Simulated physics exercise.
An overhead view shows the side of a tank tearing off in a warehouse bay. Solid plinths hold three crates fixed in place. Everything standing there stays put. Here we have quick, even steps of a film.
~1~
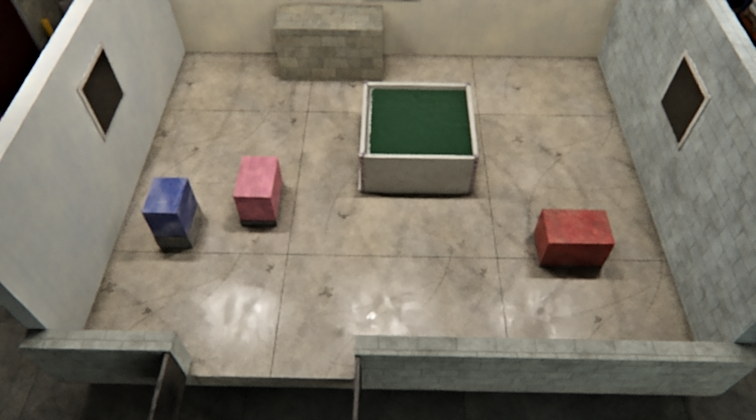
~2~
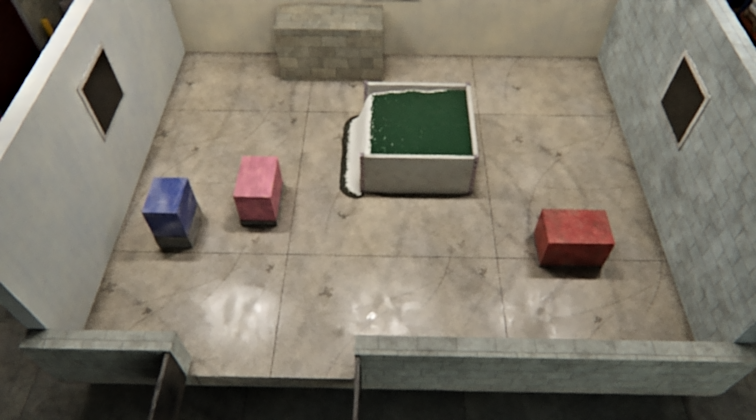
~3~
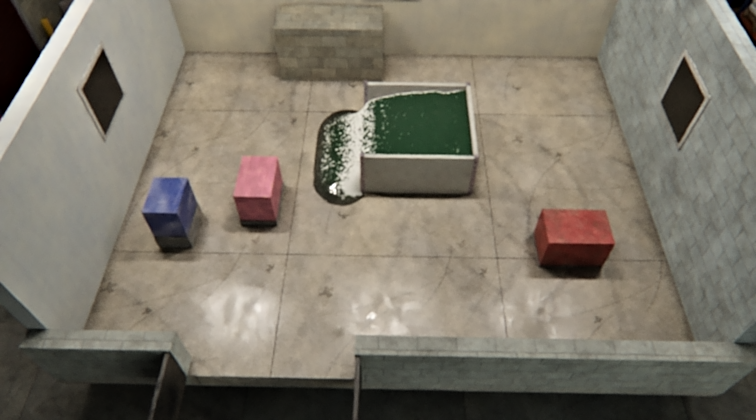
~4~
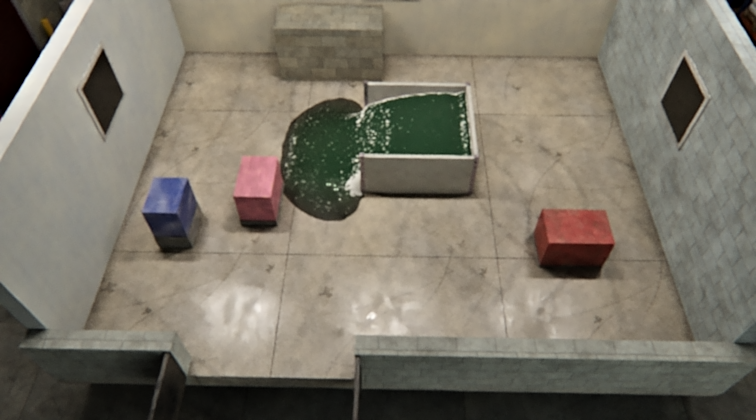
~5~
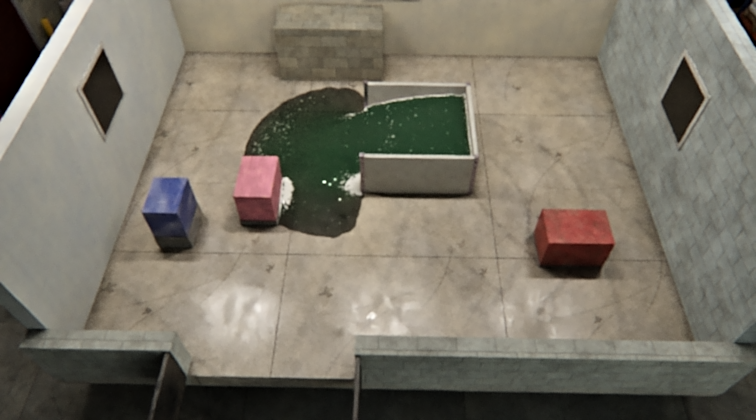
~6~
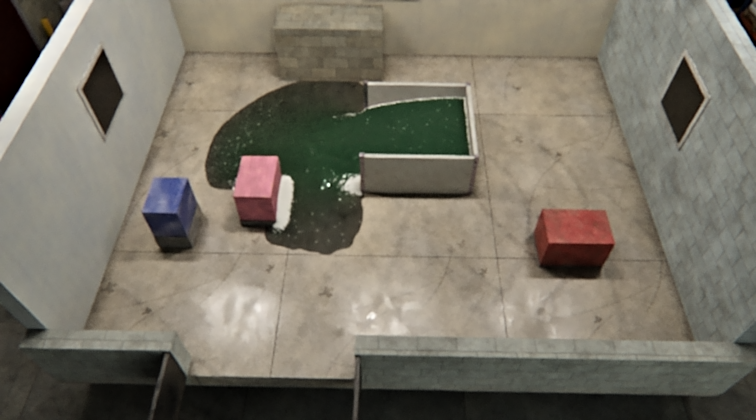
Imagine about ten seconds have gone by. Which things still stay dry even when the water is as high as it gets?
The pink crate gets touched by the water, the red crate gets touched by the water, the blue crate never gets touched by the water.
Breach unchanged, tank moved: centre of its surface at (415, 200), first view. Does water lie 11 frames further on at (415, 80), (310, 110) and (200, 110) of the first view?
The first spot is not reached, the second inundated, and the third inundated.
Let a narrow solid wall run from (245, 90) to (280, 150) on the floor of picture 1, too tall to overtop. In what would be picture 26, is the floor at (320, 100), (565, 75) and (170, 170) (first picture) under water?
Outcome by spot, in order - watered, unwatered, watered.
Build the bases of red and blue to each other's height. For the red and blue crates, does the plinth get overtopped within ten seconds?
Briefly, the red crate is left untouched and the blue crate is inundated.
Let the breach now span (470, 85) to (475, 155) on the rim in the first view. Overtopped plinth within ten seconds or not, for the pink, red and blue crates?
Result: Pink crate is not reached; red crate is swamped; blue crate is not reached.
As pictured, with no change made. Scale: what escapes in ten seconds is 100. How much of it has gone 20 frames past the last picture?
Working it through, I arrive at 35 per cent.
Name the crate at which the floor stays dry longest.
Crate: The red crate.
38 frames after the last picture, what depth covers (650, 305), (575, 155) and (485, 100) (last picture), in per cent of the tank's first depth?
The three come to near 0, 0 and 0 per cent respectively.
A moment on, water covers 30 % of the floor; the pink crate water round its plinth, the red crate not reached, the blue crate not reached.
Next, water covers 40 % of the floor; the pink crate water round its plinth, the red crate not reached, the blue crate water round its plinth.
Then, water covers 45 % of the floor; the pink crate water round its plinth, the red crate not reached, the blue crate water round its plinth.
Later, water covers 50 % of the floor; the pink crate water round its plinth, the red crate not reached, the blue crate water round its plinth.
In the end, water covers 75 % of the floor; the pink crate was topped, the red crate was topped, the blue crate stayed above the water.
